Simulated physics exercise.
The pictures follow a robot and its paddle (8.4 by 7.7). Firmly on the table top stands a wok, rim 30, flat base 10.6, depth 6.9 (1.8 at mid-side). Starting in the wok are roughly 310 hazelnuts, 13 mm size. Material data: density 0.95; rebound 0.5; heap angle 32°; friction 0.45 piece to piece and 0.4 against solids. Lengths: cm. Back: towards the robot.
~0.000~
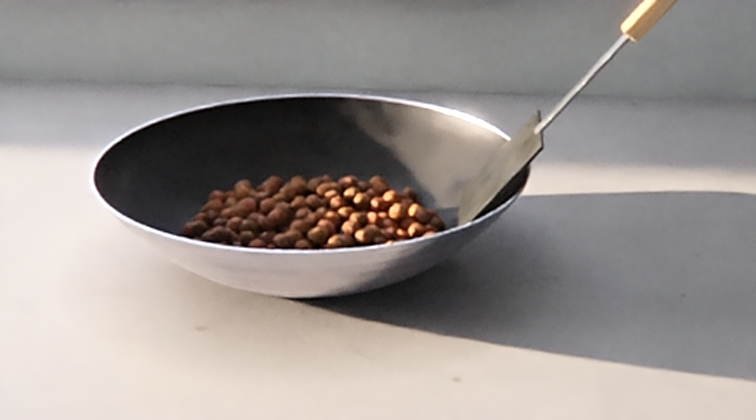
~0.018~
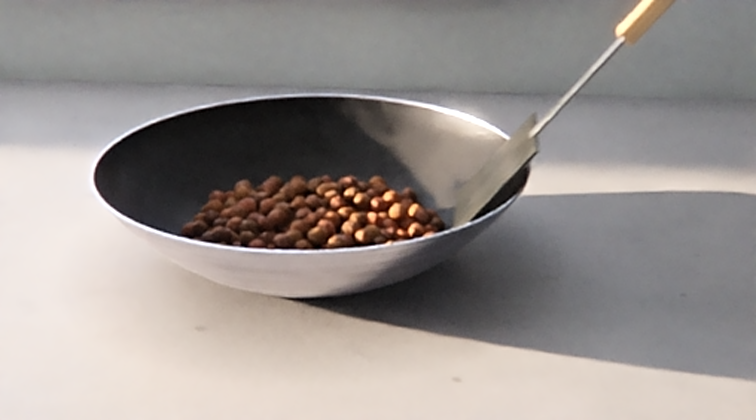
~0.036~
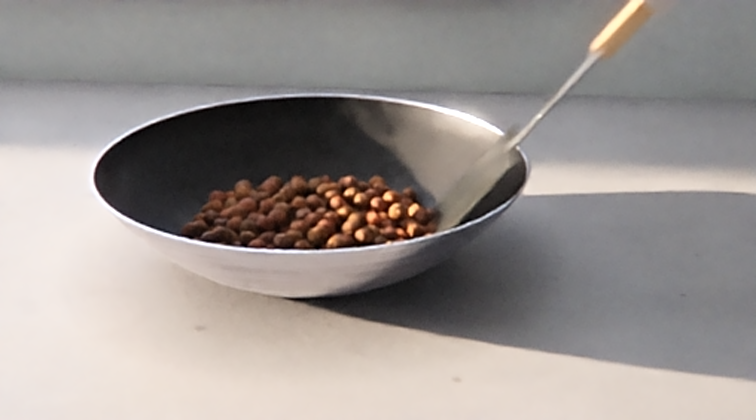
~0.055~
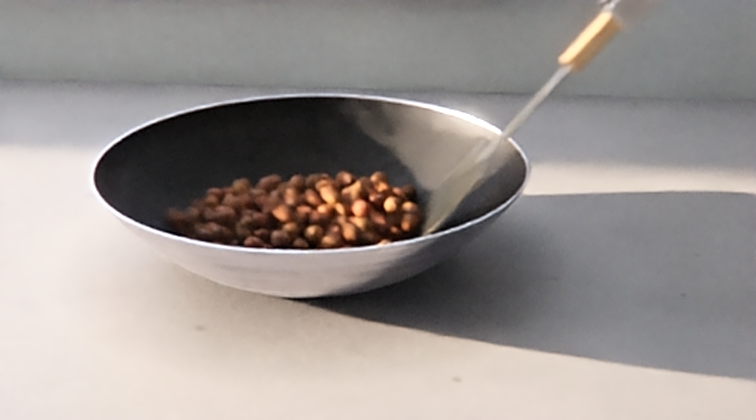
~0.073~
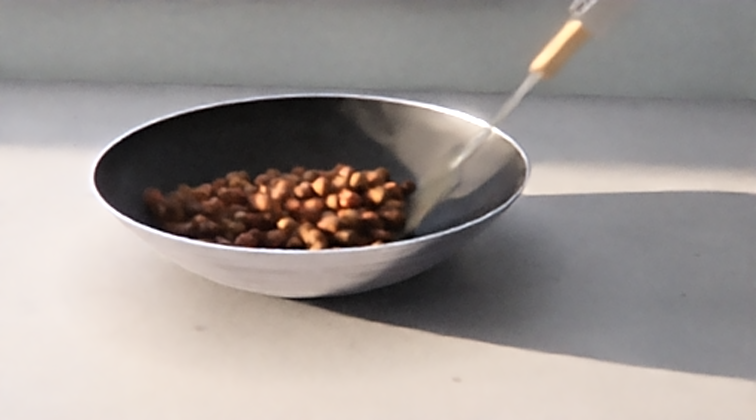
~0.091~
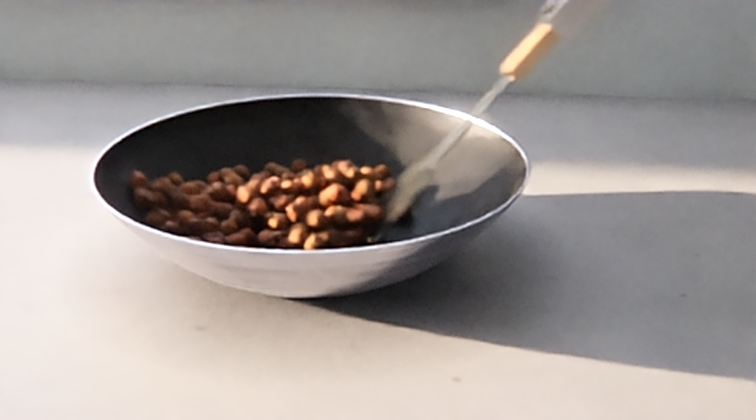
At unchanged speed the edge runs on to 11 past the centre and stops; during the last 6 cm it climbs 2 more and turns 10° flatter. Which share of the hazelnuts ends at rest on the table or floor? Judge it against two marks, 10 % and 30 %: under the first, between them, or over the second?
Over the second, so above 30 %.
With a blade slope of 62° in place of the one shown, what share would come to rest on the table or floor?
That would leave close to 35 per cent on the table or floor.
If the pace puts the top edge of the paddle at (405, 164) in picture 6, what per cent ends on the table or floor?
Some 45 percent.
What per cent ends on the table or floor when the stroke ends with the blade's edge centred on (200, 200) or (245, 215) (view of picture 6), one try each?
The two tries give near 15 and near 0 in a hundred.
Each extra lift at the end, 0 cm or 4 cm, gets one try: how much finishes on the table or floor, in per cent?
35 and 35 %.
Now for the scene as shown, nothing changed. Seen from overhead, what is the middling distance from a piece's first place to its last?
I'd guess close to 8 centimetres.
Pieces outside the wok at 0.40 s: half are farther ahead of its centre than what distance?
Roughly 24 centimetres ahead.
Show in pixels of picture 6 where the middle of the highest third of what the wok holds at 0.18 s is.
It is centred at roughly (190, 183).
By 0.14 s, sloping 51°, highest piece 9 above the table; 311 in the wok, 1 on the blade or in flight.
By 0.18 s, sloping 48°, highest piece 10 above the table; 308 in the wok, 4 on the blade or in flight.
By 0.40 s, sloping 41°, highest piece 14 above the table; 193 in the wok, 41 on the table or floor, 78 on the blade or in flight.
By 1.45 s, sloping 41°, highest piece 4 above the table; 193 in the wok, 119 on the table or floor.
Final count, 193 in the wok, 119 on the table or floor. That is 38 % on the table or floor.
